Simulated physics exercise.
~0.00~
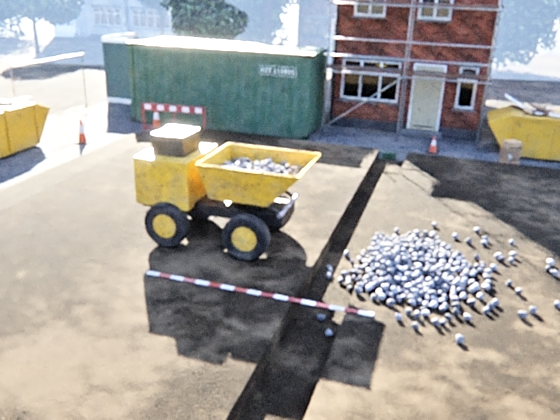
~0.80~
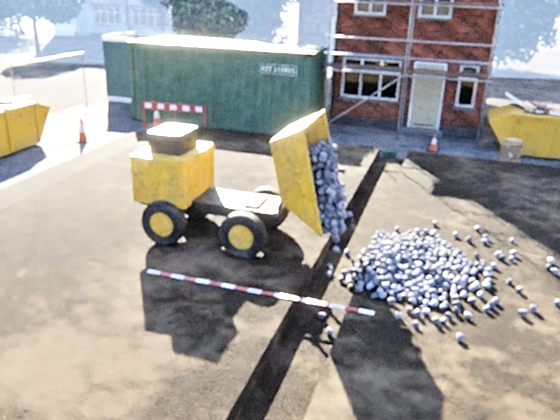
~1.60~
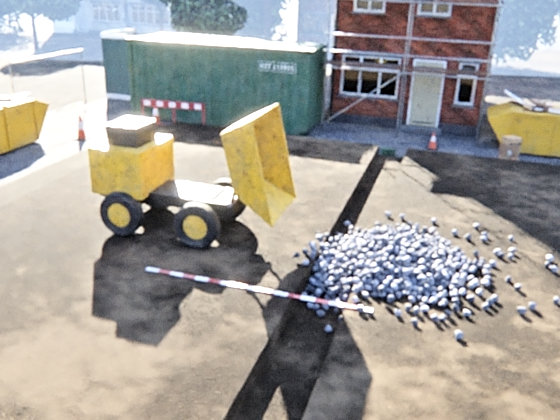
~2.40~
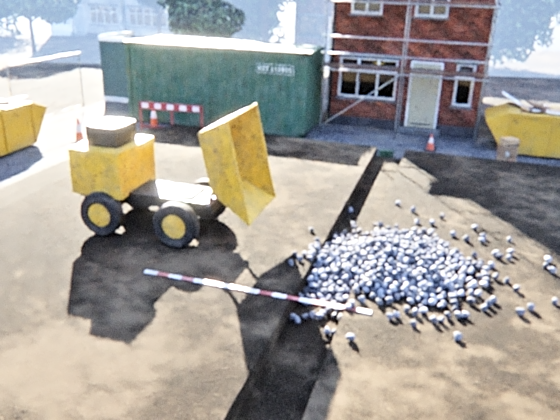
A yellow dumper tips grey stones beside a loose pile, then backs away leftward.
